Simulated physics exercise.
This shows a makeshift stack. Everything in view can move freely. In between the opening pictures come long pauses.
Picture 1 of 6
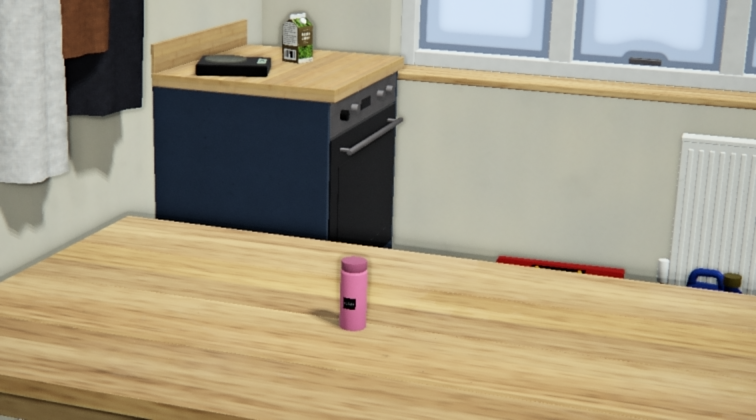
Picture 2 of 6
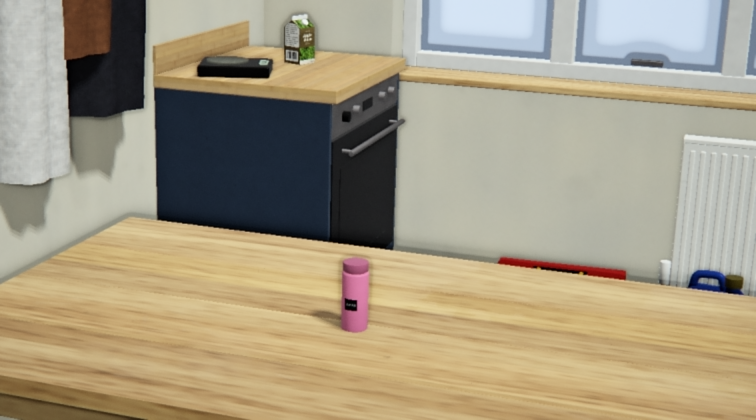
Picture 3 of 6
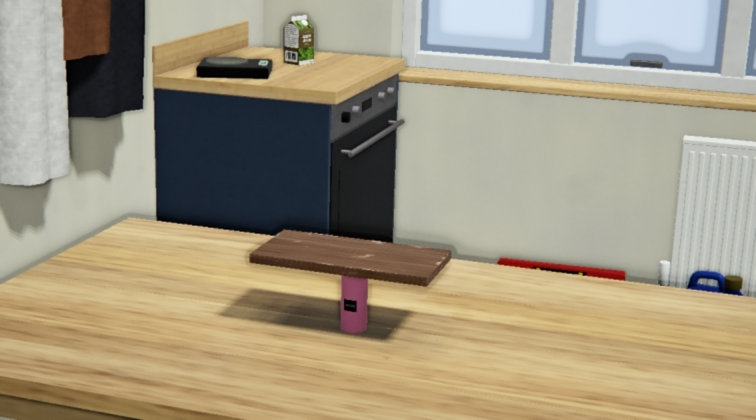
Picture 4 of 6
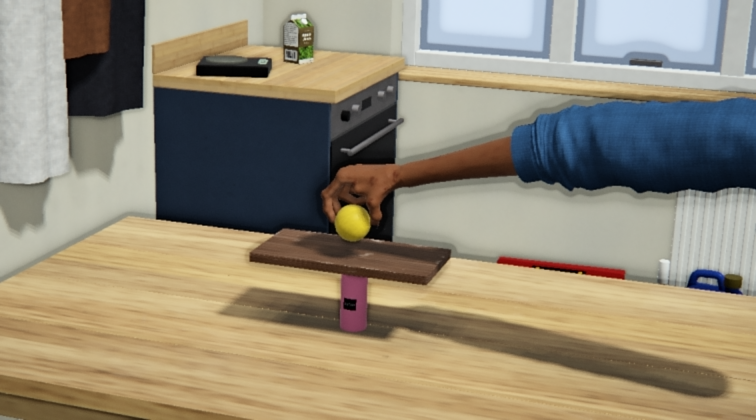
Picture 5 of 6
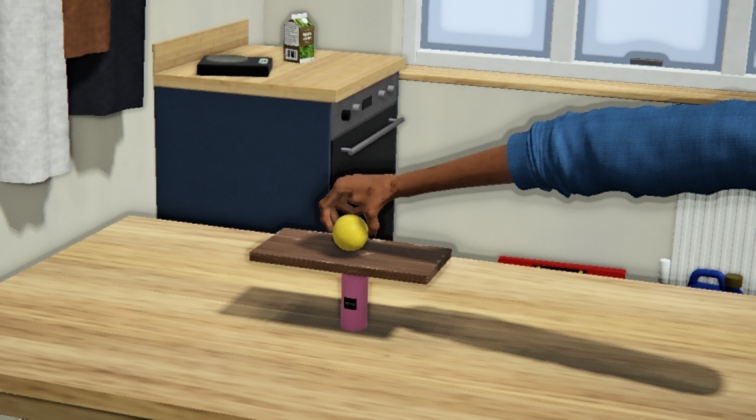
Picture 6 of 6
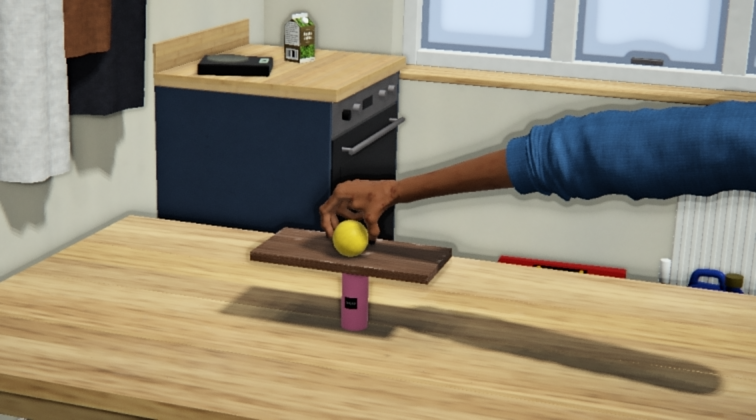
On a wooden table, a hand lowers a yellow lemon onto a board atop a pink bottle.
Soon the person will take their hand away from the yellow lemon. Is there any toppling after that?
No, there is none.
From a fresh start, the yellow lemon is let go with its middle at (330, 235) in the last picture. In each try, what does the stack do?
Outcome: Stable.
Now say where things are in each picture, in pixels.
The last thing is not in view yet, in the first picture.
The last thing is not in view yet, in the second picture.
The last thing is not in view yet; brown board (352, 257), in the third picture.
Still above its spot; yellow lemon (353, 223); brown board (351, 255), in the fourth picture.
Still above its spot; yellow lemon (350, 233); brown board (352, 255), in the fifth picture.
Set down, still held; yellow lemon (351, 239); brown board (352, 254), in the sixth picture.
Then, 0.20 s on from there, no change.
Then, 0.50 s on from there, yellow lemon resting near (351, 239).
In the end, all 3 unmoved. At the end, from the last picture's camera, yellow lemon near (351, 239). The stack keeps its balance.
